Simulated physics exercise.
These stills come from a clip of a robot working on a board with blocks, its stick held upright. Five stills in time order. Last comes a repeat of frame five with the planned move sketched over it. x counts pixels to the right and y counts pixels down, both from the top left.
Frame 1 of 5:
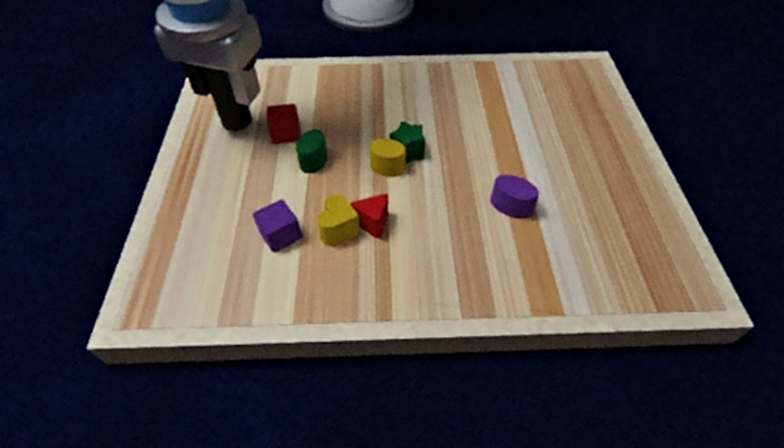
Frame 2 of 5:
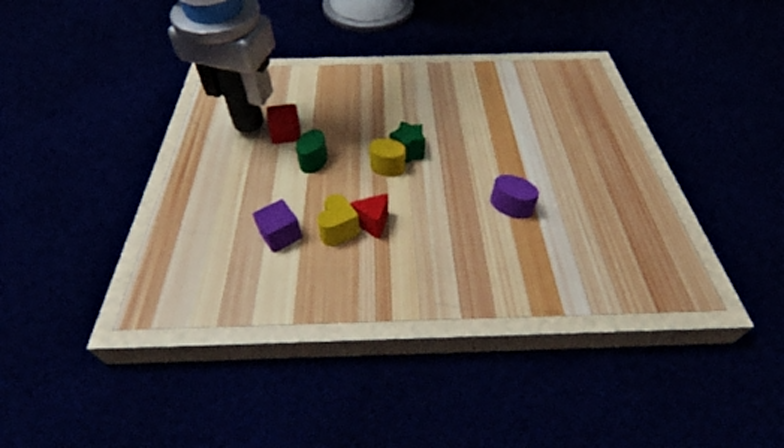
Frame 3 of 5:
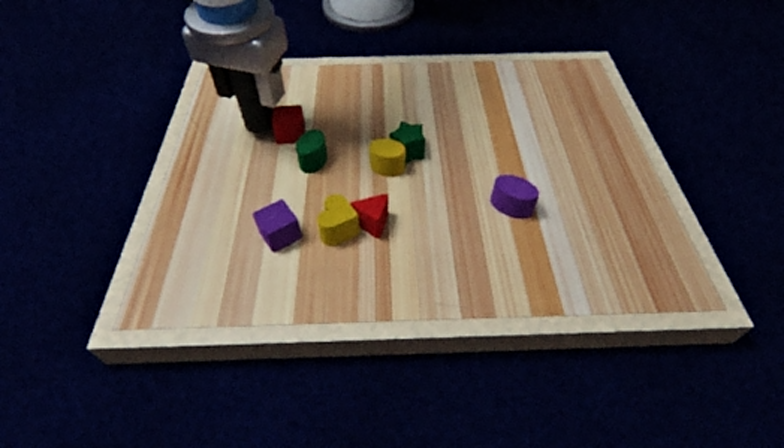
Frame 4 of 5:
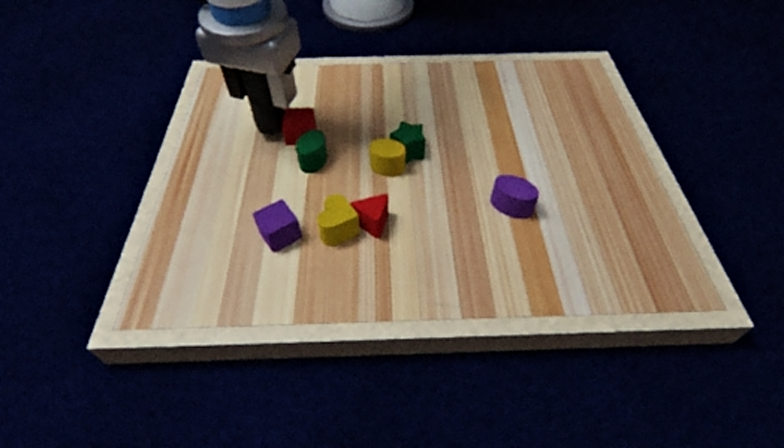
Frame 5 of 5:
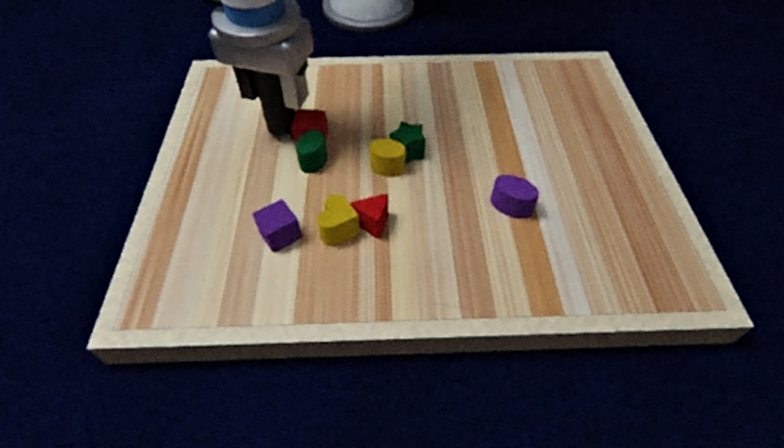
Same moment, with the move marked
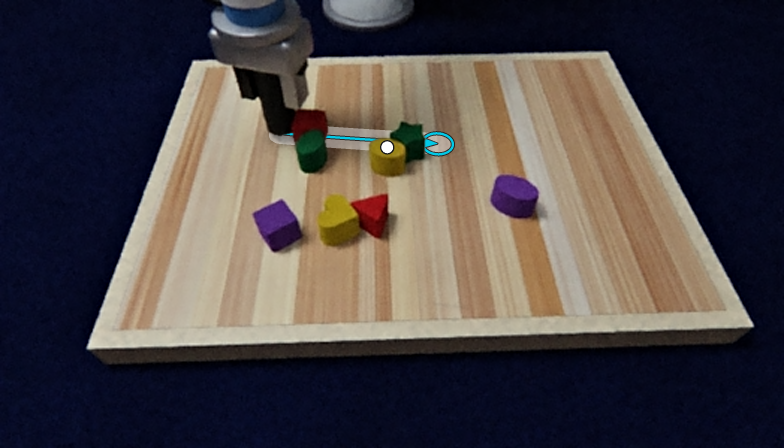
Robot arm moving right across a wooden board, nudging a red block rightward behind a green one, other coloured blocks staying still.
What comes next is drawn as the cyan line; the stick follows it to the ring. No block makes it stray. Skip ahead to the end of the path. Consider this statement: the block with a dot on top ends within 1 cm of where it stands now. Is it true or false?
The statement is false.
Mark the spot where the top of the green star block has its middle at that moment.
It is going to be at (442, 144).
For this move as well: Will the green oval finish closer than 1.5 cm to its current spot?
The answer is yes.
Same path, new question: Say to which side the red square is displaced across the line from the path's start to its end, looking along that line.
It heads right.
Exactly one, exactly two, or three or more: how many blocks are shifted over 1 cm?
Blocks that move over 1 cm: Three or more.
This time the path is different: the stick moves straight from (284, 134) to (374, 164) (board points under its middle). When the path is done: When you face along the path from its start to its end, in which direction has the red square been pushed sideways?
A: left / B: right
My pick is A.
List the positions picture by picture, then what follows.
The first picture shows tip of the stick (237, 122), middles of tops, red square (282, 113), green oval (310, 141), yellow oval (387, 147), green star block (409, 132).
The second picture shows stick (249, 123), nothing pushed.
The third picture shows stick (260, 124), red square (287, 114).
The fourth picture shows stick (272, 125), red square (298, 116).
The fifth picture shows stick (283, 126), red square (308, 118), green oval (310, 141), yellow oval (387, 147), green star block (409, 132).
The line goes from (284, 134) directly to (438, 144); the dot is on the yellow oval.
The first path, step by step. One third of the way, stick (335, 130); red square (360, 126), turned 25° clockwise.
Two thirds of the way, stick (387, 133); red square (395, 141), turned 75° clockwise; yellow oval (403, 161); green star block (426, 137), turned 45° anticlockwise.
At the end, stick (438, 136); red square (398, 143), turned 85° clockwise; green oval unmoved; yellow oval (404, 164), turned 15° anticlockwise; green star block (442, 144), turned 15° anticlockwise.
